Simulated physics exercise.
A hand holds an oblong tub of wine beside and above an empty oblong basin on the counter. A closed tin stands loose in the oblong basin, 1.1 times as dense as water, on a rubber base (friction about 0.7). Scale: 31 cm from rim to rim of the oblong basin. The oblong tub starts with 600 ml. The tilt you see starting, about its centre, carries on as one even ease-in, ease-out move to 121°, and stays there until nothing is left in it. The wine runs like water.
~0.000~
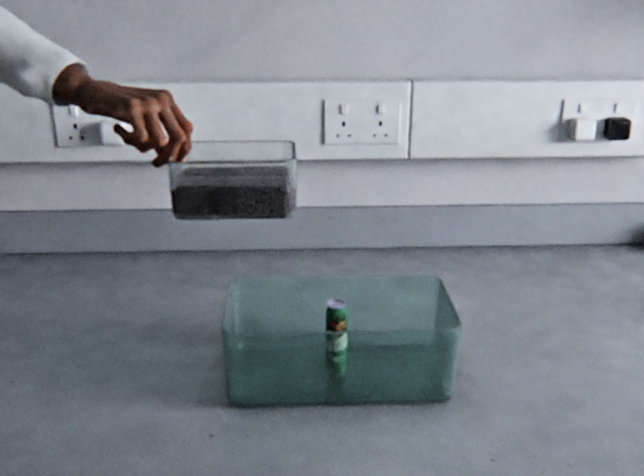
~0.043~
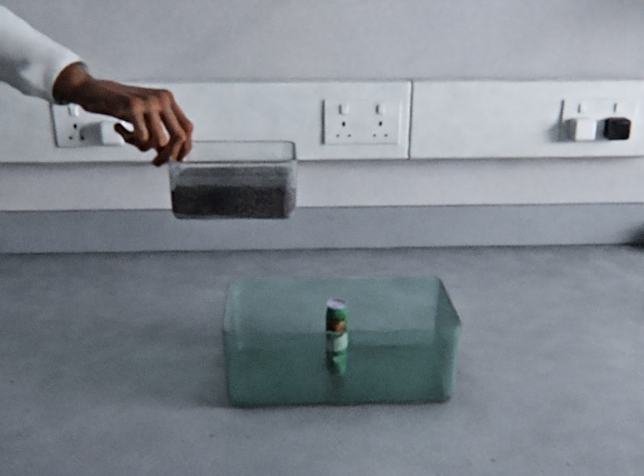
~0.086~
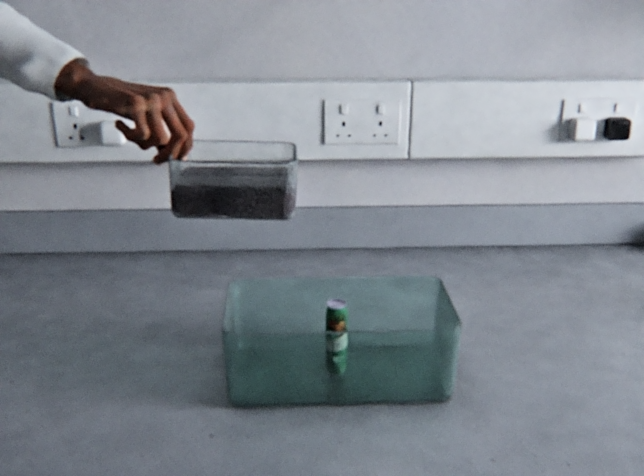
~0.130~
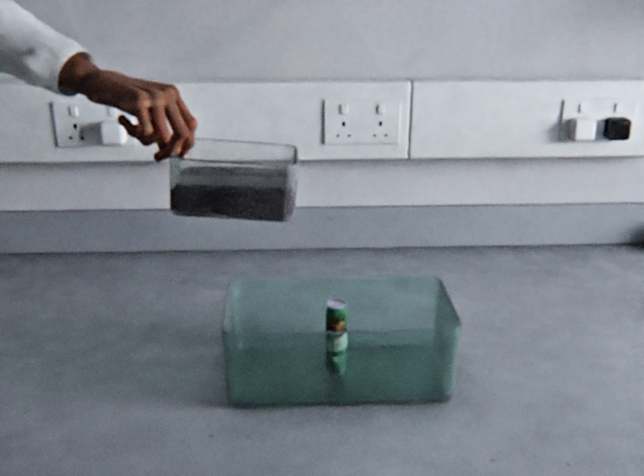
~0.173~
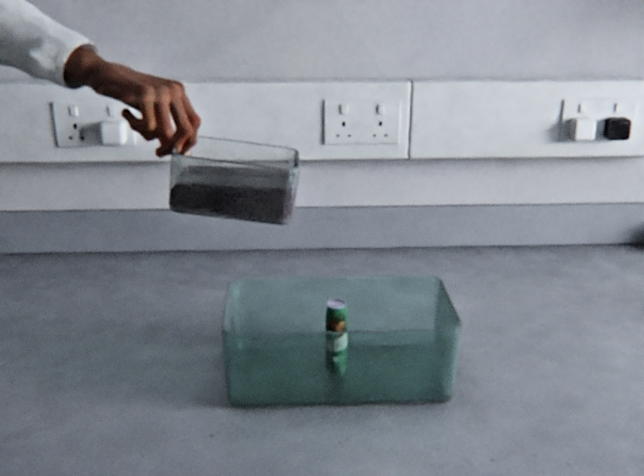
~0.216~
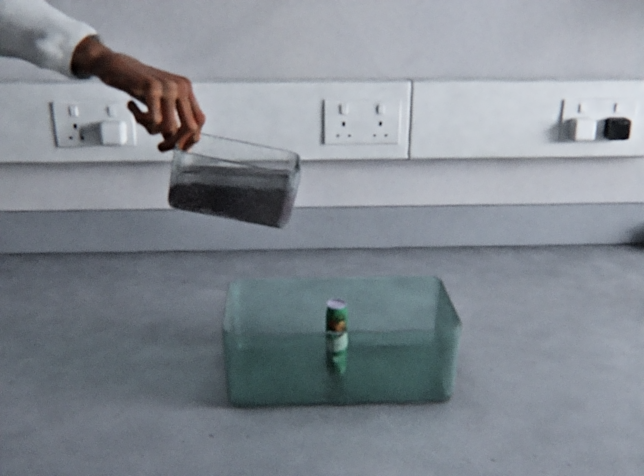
A hand holds a clear oblong tub of dark wine level in the air, above and to the left of a greenish see-through basin on a grey counter, where a small green tin stands upright. The hand then gradually tilts the tub, its right end dipping slightly, while the basin and tin stay still.
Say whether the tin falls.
It stays up.
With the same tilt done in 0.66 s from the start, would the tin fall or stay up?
The tin keeps standing.
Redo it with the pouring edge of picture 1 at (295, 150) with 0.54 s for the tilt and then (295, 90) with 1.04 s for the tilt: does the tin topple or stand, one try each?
First it goes over; then it keeps standing.
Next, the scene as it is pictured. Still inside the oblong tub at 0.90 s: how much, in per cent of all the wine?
About 6 per cent.
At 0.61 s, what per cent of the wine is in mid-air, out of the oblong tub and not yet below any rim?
Near 48 in a hundred.
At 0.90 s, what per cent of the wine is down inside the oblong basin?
Near 82 in a hundred.
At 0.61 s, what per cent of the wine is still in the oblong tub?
About 44 per cent.
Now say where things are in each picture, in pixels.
It leans 0°; its right rim is at (295, 152); the wine meets the walls at (177, 177) and (294, 176); the oblong basin's rim runs from (226, 306) to (450, 302); the tin's top is at (337, 307), in the first frame.
It leans 1°; its right rim is at (295, 153); the wine meets the walls at (177, 177) and (294, 176), in the second frame.
It leans 2°; its right rim is at (296, 154); the wine meets the walls at (177, 176) and (294, 176), in the third frame.
It leans 5°; its right rim is at (297, 157); the wine meets the walls at (177, 176) and (293, 177), in the fourth frame.
It leans 8°; its right rim is at (298, 161); the wine meets the walls at (177, 175) and (293, 178), in the fifth frame.
It leans 12°; its right rim is at (299, 165); the wine meets the walls at (176, 174) and (294, 179), in the sixth frame.
By 0.61 s the tilt is 77° and 44 per cent is still to pour; the tin stands where it began.
By 0.90 s the tilt is 116° and 6 per cent is still to pour; the tin stands where it began.
By 1.21 s the tilt is 121° and 0 per cent is still to pour; the tin stands where it began.
By 1.54 s the tilt is 121° and 0 per cent is still to pour; the tin stands where it began.
At rest the tin stands where it began.
